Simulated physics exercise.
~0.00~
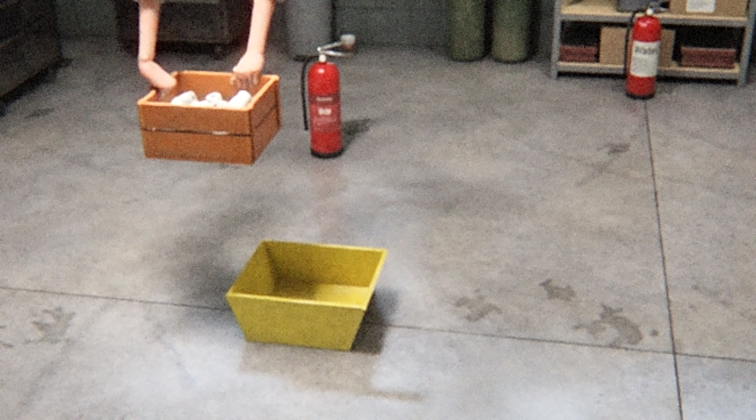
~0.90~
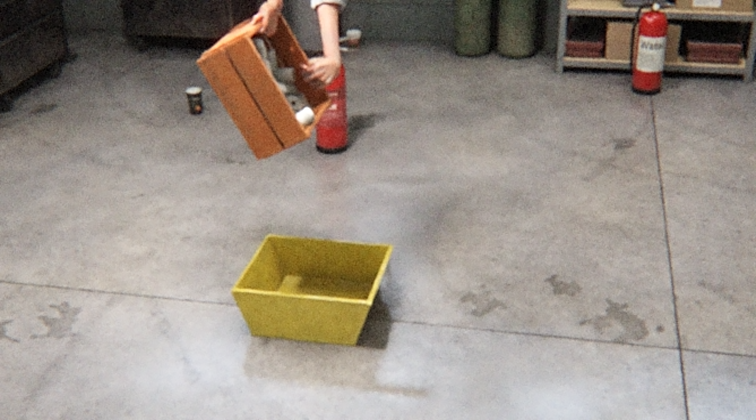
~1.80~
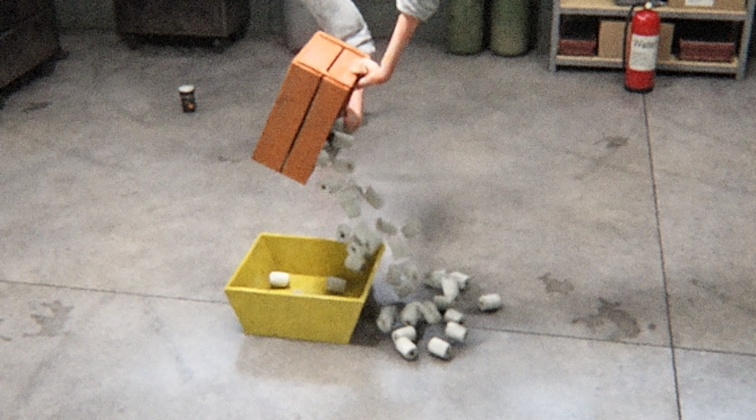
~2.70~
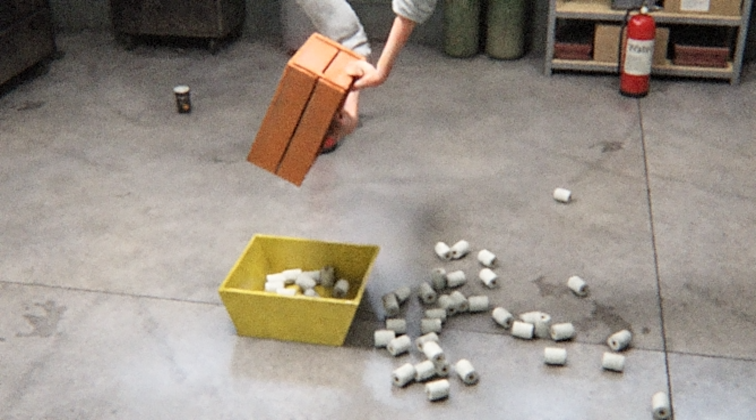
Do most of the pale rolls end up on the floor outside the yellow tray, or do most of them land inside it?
Most of them end up outside the yellow tray, scattered across the floor to its right, while a smaller group lies inside.
